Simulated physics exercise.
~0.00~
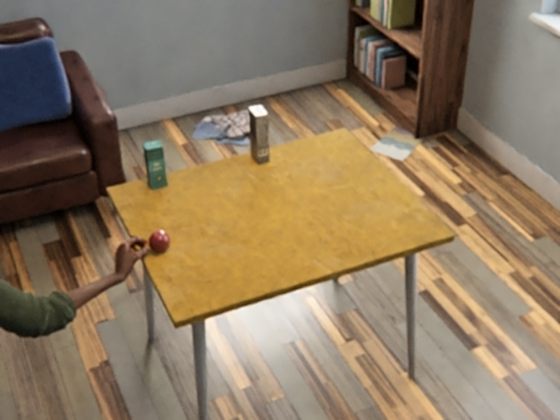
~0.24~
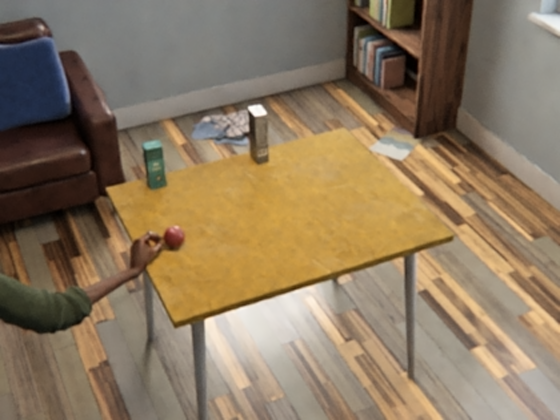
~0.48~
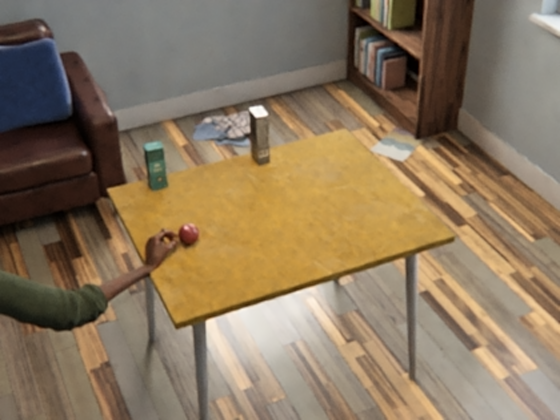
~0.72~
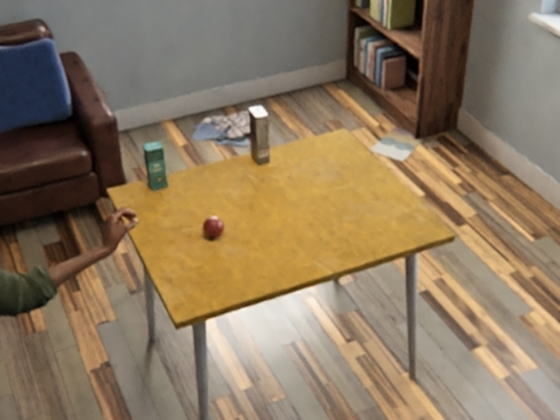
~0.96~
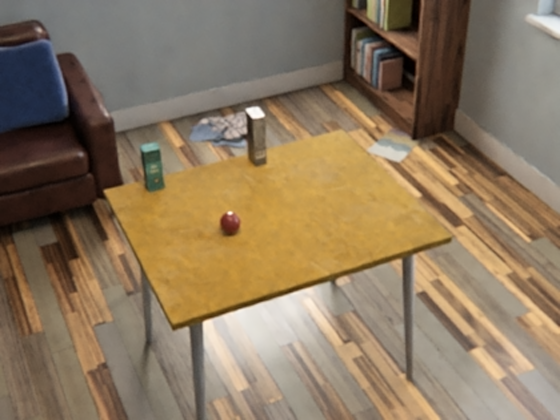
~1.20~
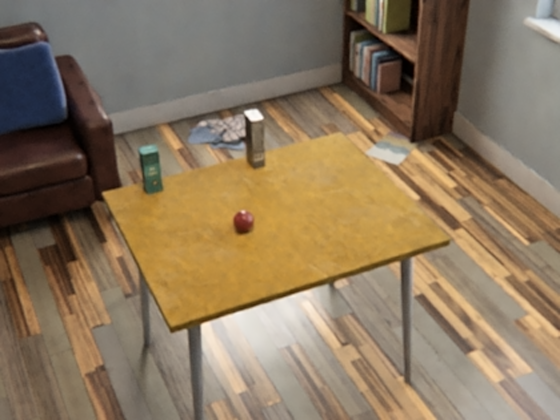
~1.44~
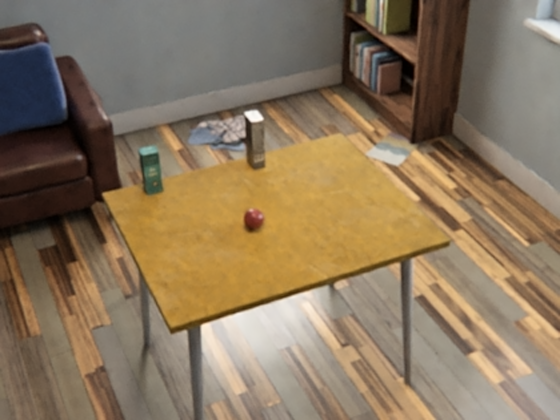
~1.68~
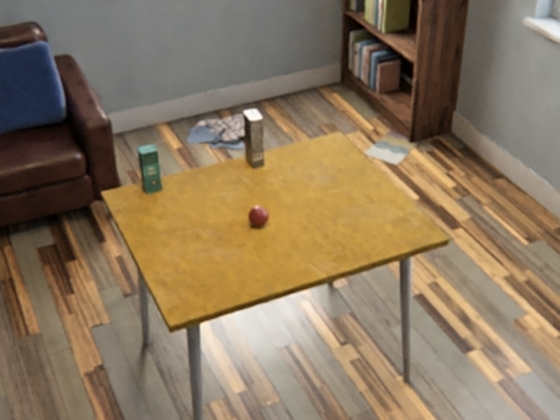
On a yellow table, a hand sends a red apple rolling right, and it stays on top.
